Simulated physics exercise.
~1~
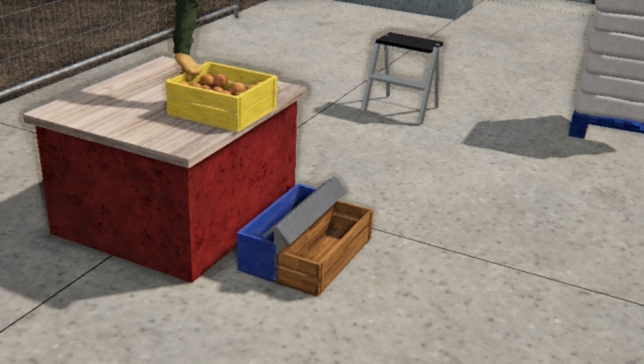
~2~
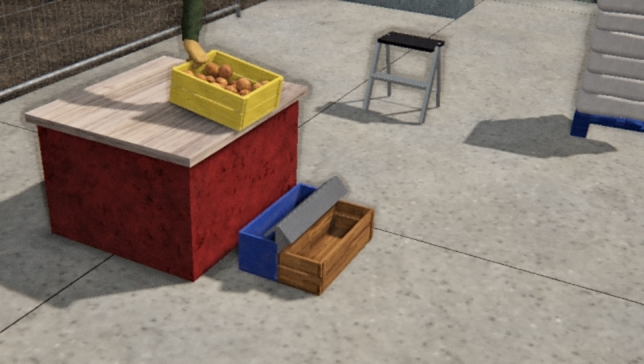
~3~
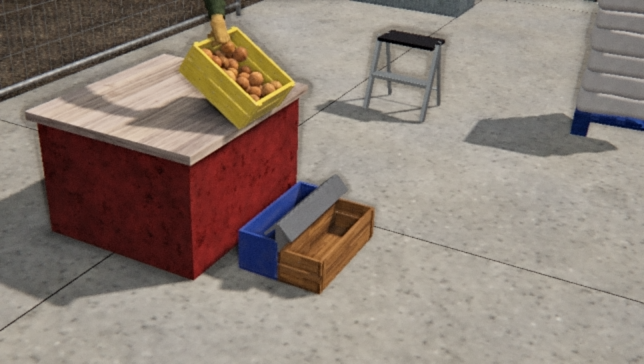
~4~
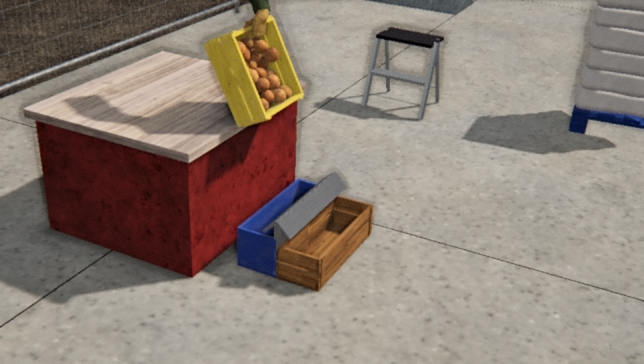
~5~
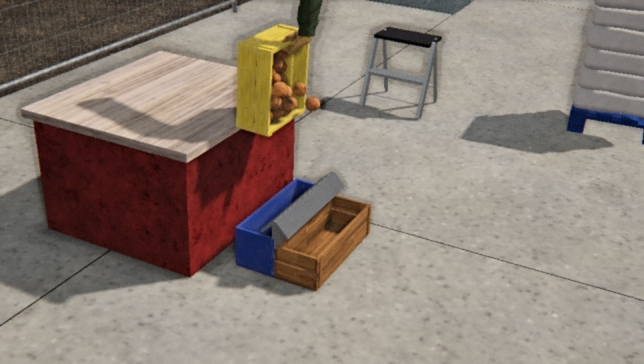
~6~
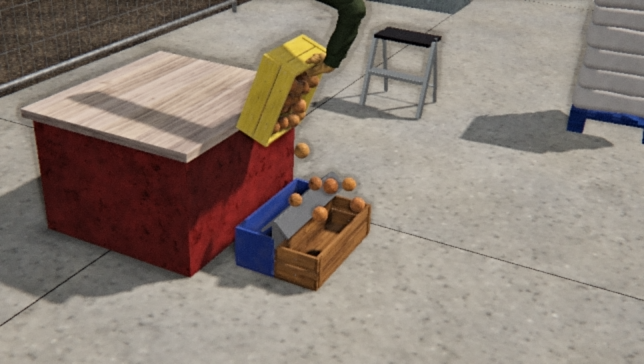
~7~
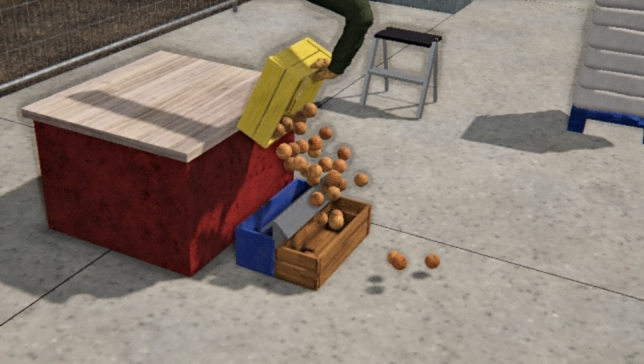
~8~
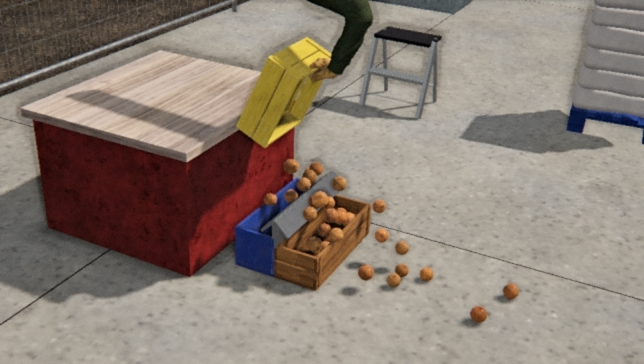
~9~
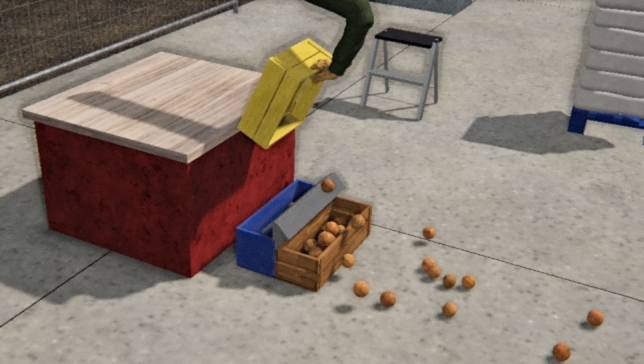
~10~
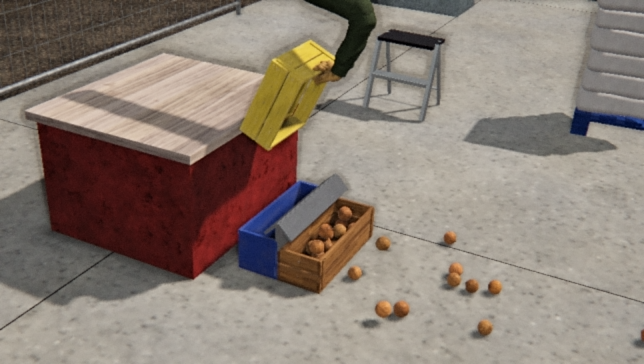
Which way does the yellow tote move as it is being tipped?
The yellow tote moves to the right, toward the edge of the bench above the containers.
